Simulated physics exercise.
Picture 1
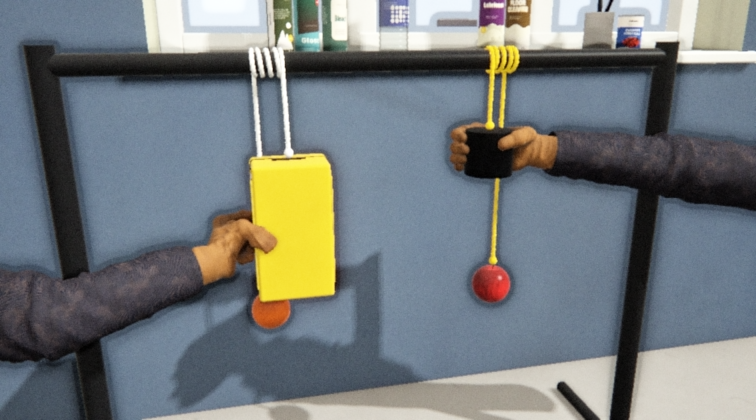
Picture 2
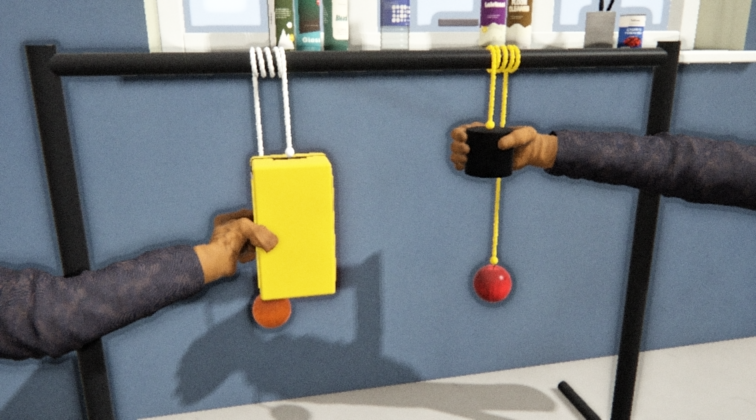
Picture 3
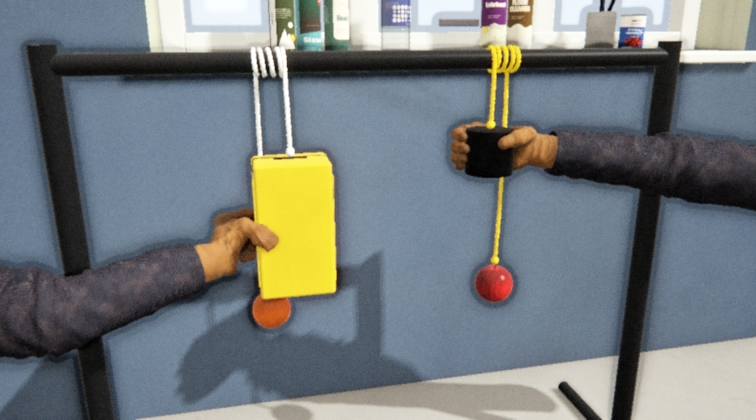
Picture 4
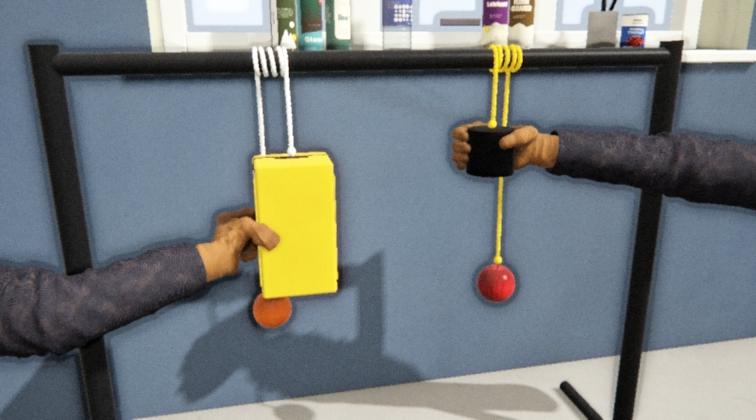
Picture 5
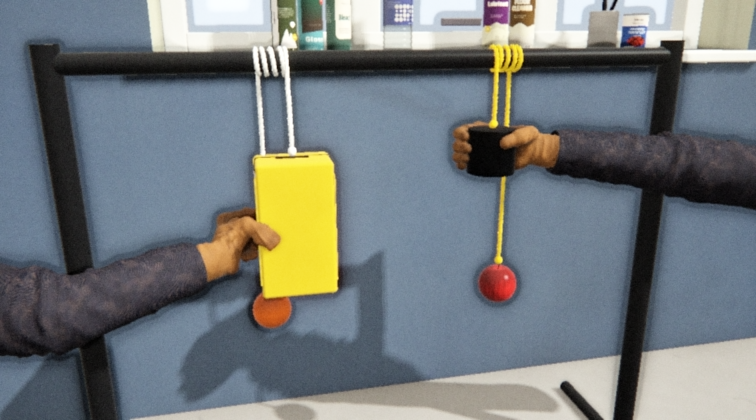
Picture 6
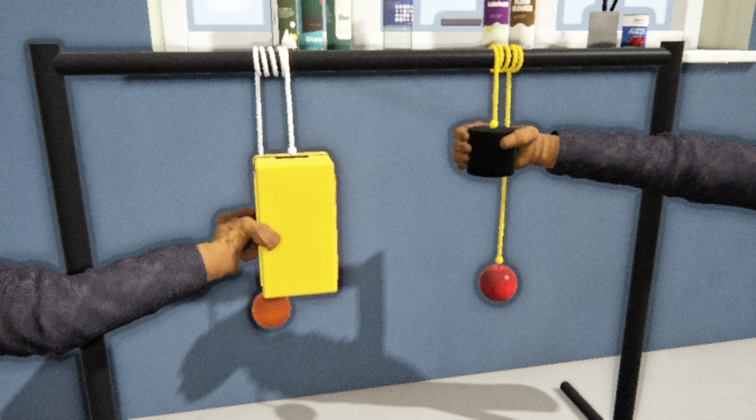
Two hands hold a yellow case and a black object still beneath a rail.
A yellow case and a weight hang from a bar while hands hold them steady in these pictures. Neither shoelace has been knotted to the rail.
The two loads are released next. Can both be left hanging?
The yellow case is going to stay put for sure; the weight is going to stay put for sure.
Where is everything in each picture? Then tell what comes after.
In the first frame, yellow case (292, 226); weight (489, 152); left orange (271, 309); right apple (491, 284).
In the second frame, yellow case (293, 225); weight (489, 151).
In the third frame, yellow case (294, 225); weight (489, 151).
In the fourth frame, yellow case (295, 224); weight (491, 151).
In the fifth frame, yellow case (296, 224); weight (491, 151).
In the sixth frame, yellow case (296, 224); weight (491, 151); left shoelace wound several times round the rail; right shoelace wound several times round the rail.
Then, 0.24 s after the last picture, yellow case hanging near (295, 217); weight hanging near (492, 152).
Then, 0.54 s after the last picture, yellow case hanging near (292, 220); weight hanging near (494, 154).
At rest, yellow case hanging near (292, 221); weight hanging near (495, 154). The yellow case keeps its height and the weight stays hanging.
